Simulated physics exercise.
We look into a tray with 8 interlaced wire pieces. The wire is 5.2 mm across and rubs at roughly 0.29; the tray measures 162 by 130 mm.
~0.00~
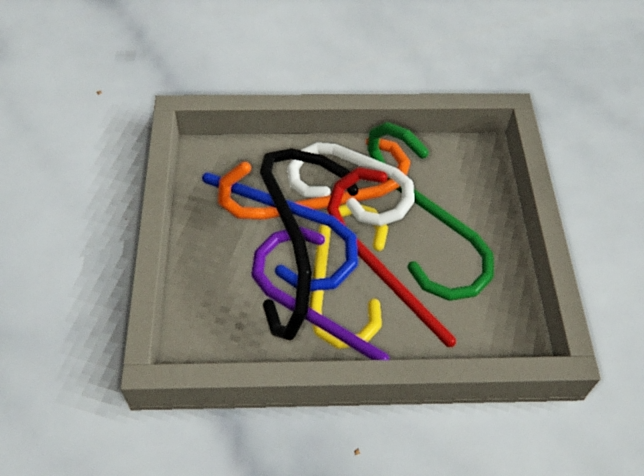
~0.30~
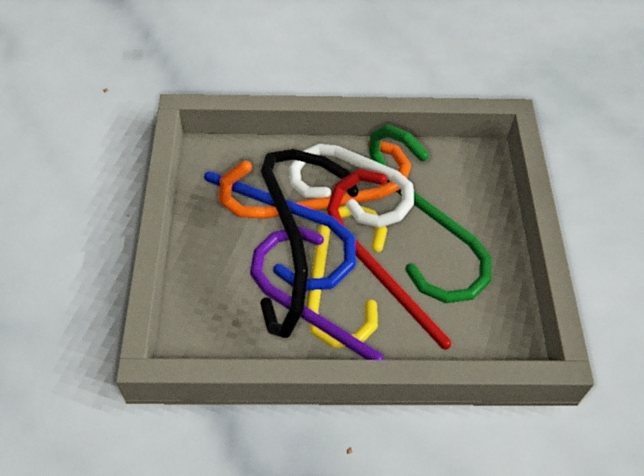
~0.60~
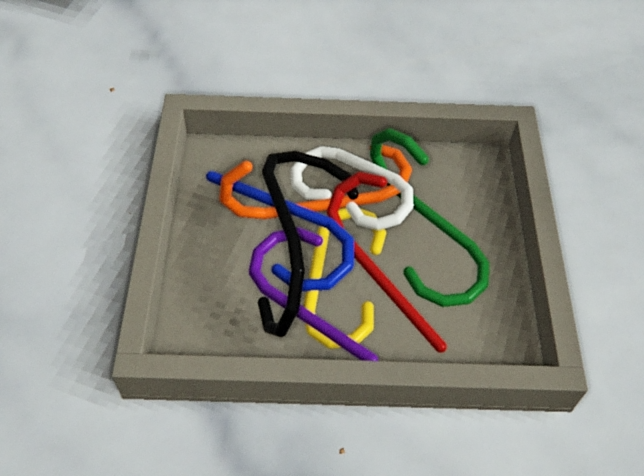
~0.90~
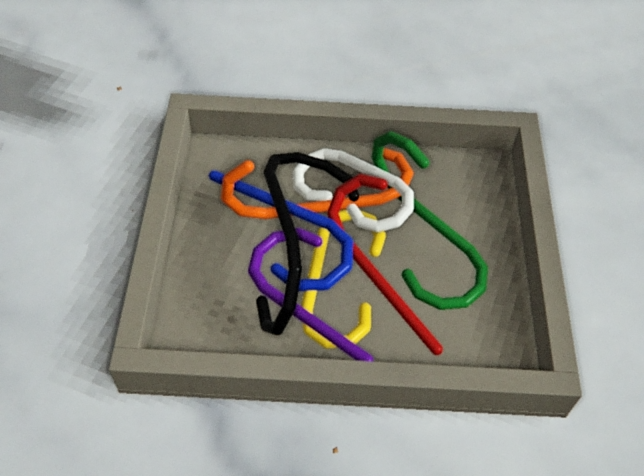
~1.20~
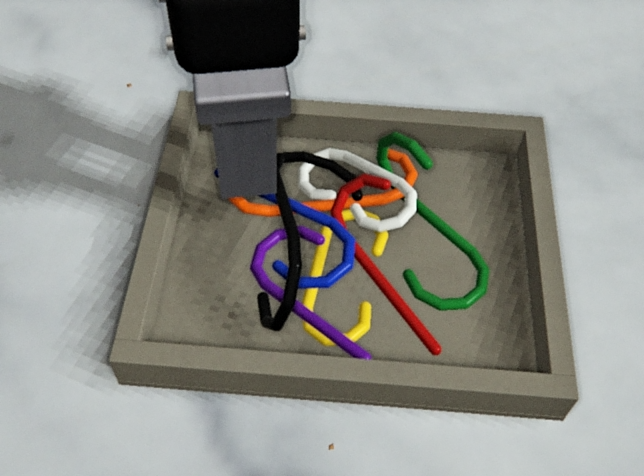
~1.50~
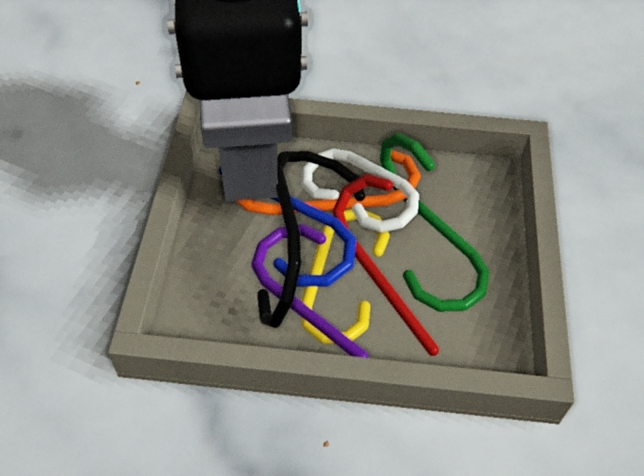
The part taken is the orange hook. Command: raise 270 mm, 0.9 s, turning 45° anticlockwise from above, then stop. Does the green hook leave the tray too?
Green hook: Rises too.
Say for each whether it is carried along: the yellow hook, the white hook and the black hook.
Yellow hook down, white hook hangs on, black hook stays behind.
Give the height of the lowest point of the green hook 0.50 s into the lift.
About 90 mm.
After 1.77 s, lowest point more than 20 mm over the tray floor, orange hook 58 mm.
After 2.00 s, lowest point more than 20 mm over the tray floor, orange hook 159 mm, white hook 110 mm, green hook 87 mm.
After 2.40 s, lowest point more than 20 mm over the tray floor, orange hook 273 mm, white hook 223 mm, green hook 201 mm.
End, hanging orange hook 273 mm, white hook 223 mm, green hook 203 mm; the other 5 are down.
